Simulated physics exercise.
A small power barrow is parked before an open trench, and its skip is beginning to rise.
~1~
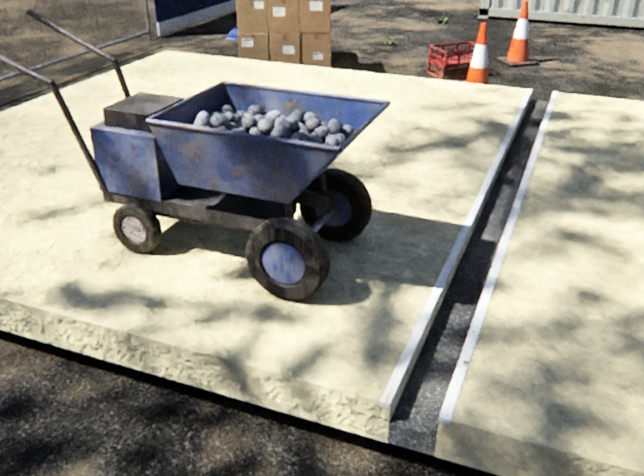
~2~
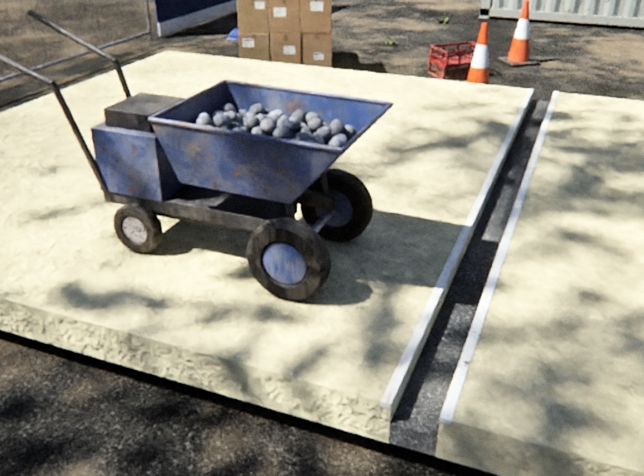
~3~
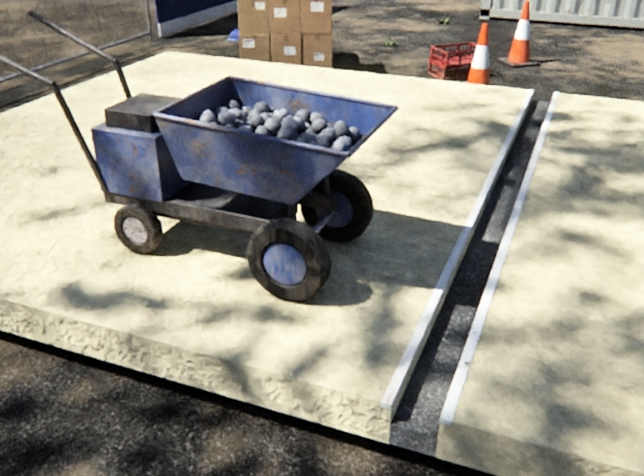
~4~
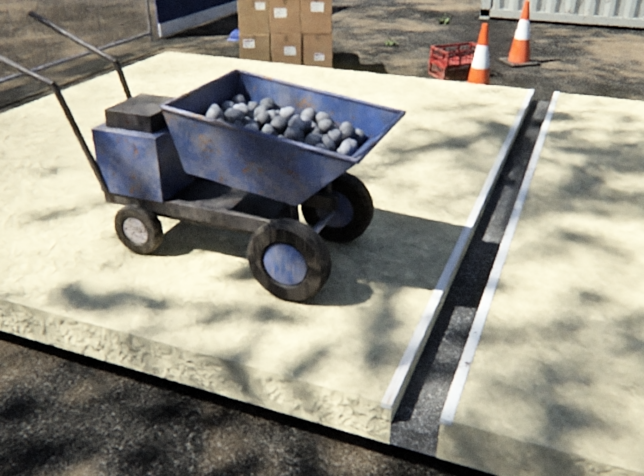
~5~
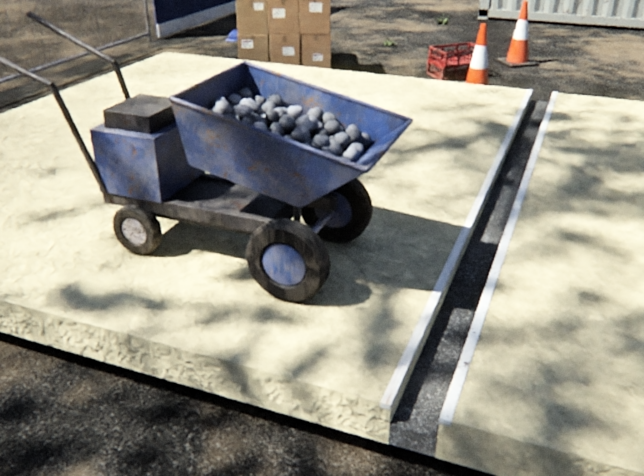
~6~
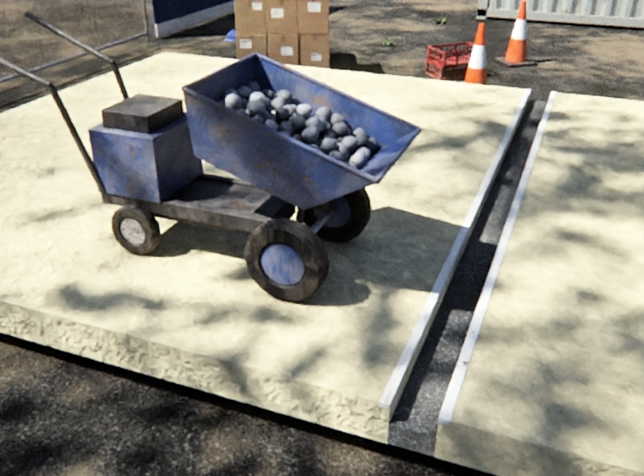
A small blue power barrow heaped with round grey cobbles stands on a pale slab in dappled sunlight, seen from slightly above by a still camera. A narrow dark trench crosses the slab to its right, with stacked brown boxes, a red crate and two orange-and-white cones behind. The skip starts level, then steadily tilts forward to the right, its back rising as the wheels stay put.
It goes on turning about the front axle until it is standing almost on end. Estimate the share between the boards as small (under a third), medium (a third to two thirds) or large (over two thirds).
It is medium.
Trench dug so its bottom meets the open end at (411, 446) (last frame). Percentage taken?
Some 60 per cent.
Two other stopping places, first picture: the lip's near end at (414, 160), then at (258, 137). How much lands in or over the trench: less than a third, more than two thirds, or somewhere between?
First under a third, then less than a third.
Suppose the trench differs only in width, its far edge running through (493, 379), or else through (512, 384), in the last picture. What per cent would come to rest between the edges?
First try: About 70 %; second try: About 80 %.
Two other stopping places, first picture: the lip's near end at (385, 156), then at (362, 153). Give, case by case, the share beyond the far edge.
First try: Some 70 %; second try: 50 %.
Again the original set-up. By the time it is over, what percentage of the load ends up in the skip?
20 per cent, roughly.
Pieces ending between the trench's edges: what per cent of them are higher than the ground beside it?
Estimate: Near 55 in a hundred.
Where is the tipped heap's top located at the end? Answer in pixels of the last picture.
The top settles at about (470, 268).
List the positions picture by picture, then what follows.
The first picture shows lip of the skip near (340, 149), level; top of the load near (251, 123), round cobbles; first edge of the trench near (406, 357); far edge near (461, 371), the trench under half as wide as the skip, and about half as deep as wide.
The second picture shows lip of the skip near (342, 151), level; top of the load near (253, 123).
The third picture shows lip of the skip near (349, 155), tipped barely; top of the load near (245, 129).
The fourth picture shows lip of the skip near (357, 161), tipped a little; top of the load near (252, 126).
The fifth picture shows lip of the skip near (367, 170), tipped a little; top of the load near (246, 117).
The sixth picture shows lip of the skip near (377, 181), tipped clearly; top of the load near (255, 112); first edge of the trench near (405, 358); far edge near (460, 371).
Shortly afterwards, skip tipped steeply; the whole lot in the skip.
Next, skip tipped steeply; the bulk in the skip; a little in or heaped over the trench; only a few beyond it; only a few falling.
Some moments later, skip tipped right over; near a quarter in the skip; only a few short of the trench; near half in or heaped over the trench; near a third beyond it.
In the end, skip tipped right over; near a quarter in the skip; only a few short of the trench; near half in or heaped over the trench; near a third beyond it.
